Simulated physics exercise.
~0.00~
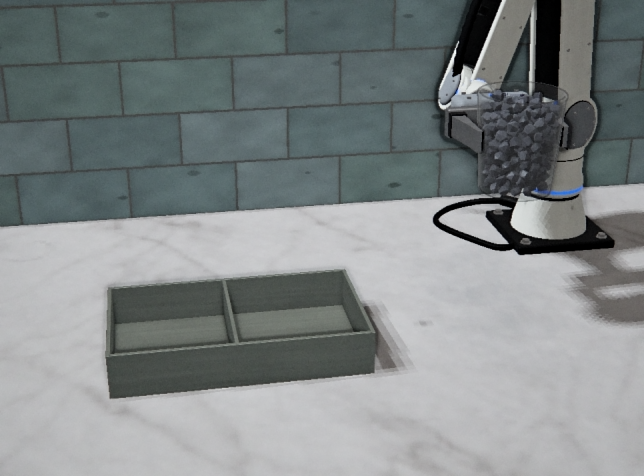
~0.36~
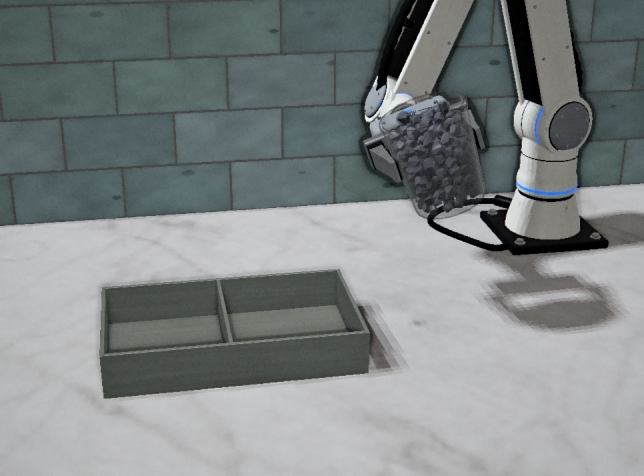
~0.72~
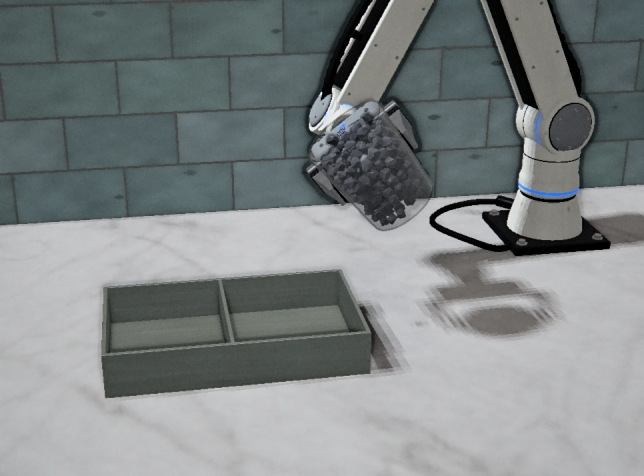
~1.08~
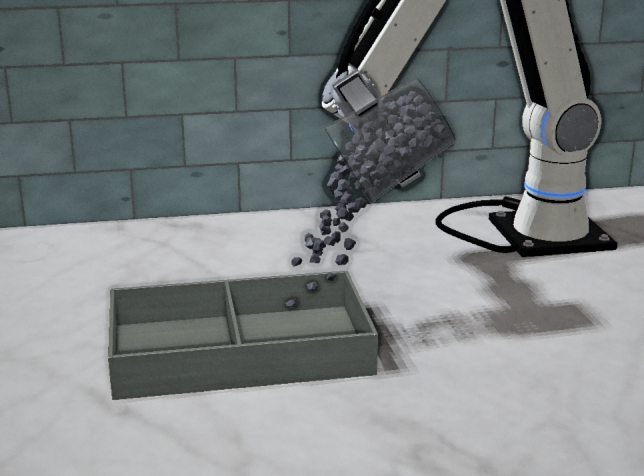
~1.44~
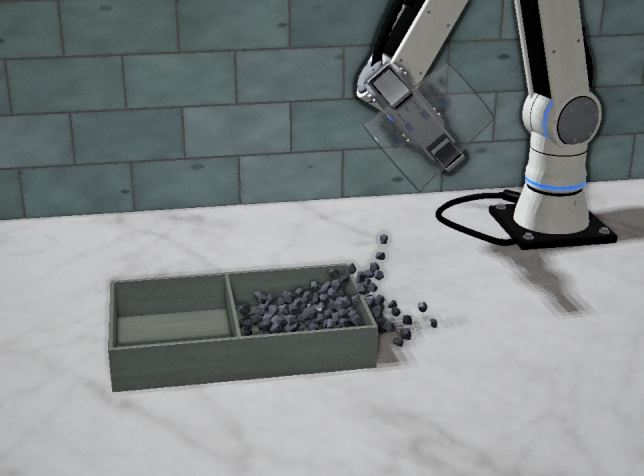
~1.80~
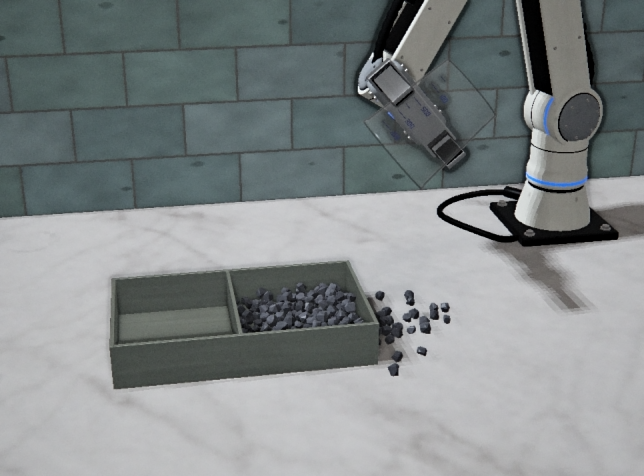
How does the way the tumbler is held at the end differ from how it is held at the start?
At the start the robot arm holds the tumbler upright, while at the end it holds it upside down.
